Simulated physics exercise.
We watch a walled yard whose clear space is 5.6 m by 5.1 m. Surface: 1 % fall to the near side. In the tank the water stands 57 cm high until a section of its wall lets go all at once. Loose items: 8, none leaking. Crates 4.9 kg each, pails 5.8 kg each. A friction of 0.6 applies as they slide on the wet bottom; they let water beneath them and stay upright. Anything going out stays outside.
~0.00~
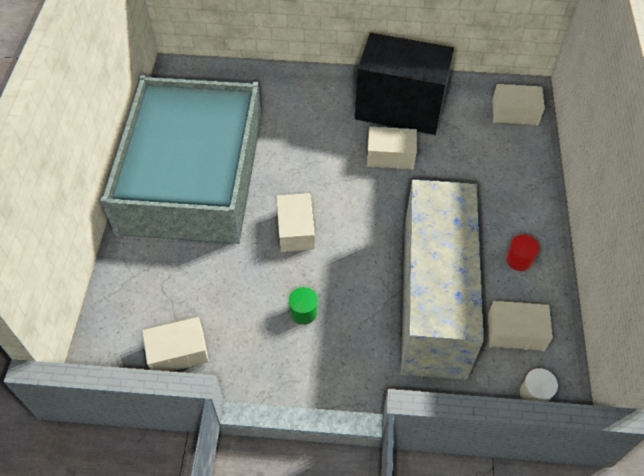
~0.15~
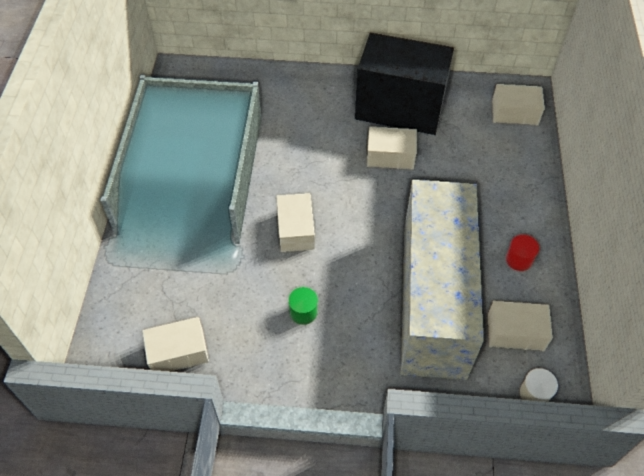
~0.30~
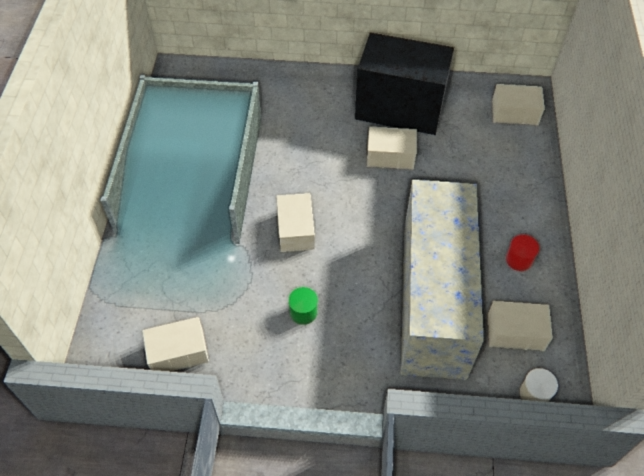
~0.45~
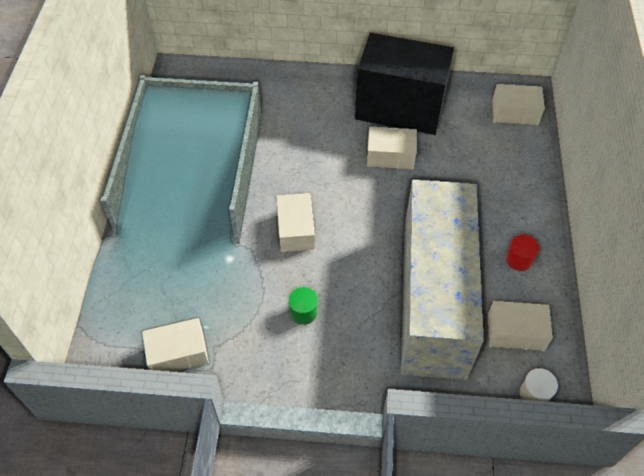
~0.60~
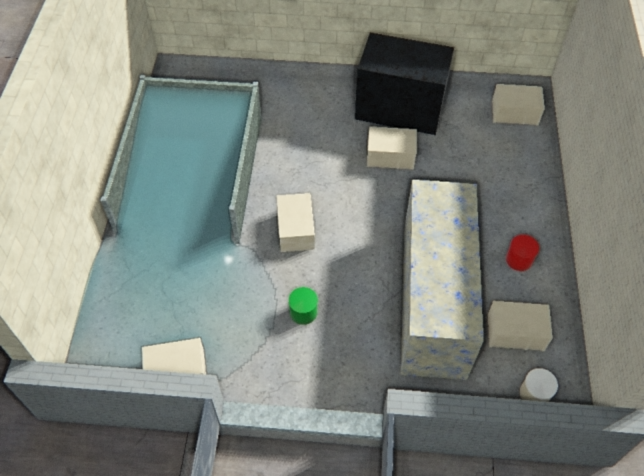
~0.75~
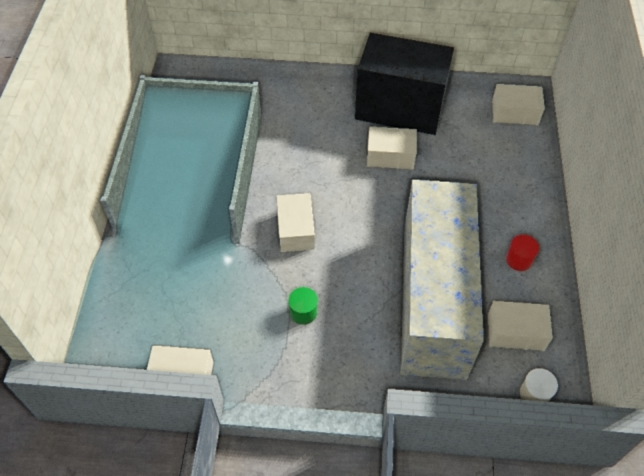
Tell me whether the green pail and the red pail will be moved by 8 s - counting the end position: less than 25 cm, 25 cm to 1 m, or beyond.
Final spots: Green pail a long way off, red pail near where it began.
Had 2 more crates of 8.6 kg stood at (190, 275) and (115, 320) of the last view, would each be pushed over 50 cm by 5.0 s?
Respectively: Outside the limit and outside the limit.
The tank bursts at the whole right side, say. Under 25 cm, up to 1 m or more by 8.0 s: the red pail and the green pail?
The red pail drifts a bit, the green pail hardly moves.
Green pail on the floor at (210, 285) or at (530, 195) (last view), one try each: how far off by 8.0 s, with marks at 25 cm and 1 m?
Order of tries: It is flushed away; it keeps its spot.
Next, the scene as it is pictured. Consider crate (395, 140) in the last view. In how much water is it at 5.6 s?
I'd say some 6 cm.
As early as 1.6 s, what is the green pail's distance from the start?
Roughly 0 centimetres by that point.
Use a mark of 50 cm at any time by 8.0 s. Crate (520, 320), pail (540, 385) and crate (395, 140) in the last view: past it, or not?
Item by item, they came out below the mark, above the mark and above the mark.
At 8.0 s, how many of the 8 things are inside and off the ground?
At that time the total is 3.
After 1.6 s the green pail is near (303, 300), 0.0 m from its start, aground; the red pail is near (525, 246), 0.0 m from its start, aground; 0 of 8 are out; 1 afloat.
After 3.6 s the green pail is near (364, 252), 0.9 m from its start, aground; the red pail is near (525, 246), 0.0 m from its start, aground; 1 of 8 are out; 0 afloat.
After 5.6 s the green pail is near (354, 161), 2.0 m from its start, aground; the red pail is near (525, 246), 0.0 m from its start, aground; 1 of 8 are out; 1 afloat.
After 8.0 s the green pail is near (354, 161), 2.0 m from its start, aground; the red pail is near (525, 246), 0.0 m from its start, aground; 1 of 8 are out; 3 afloat.
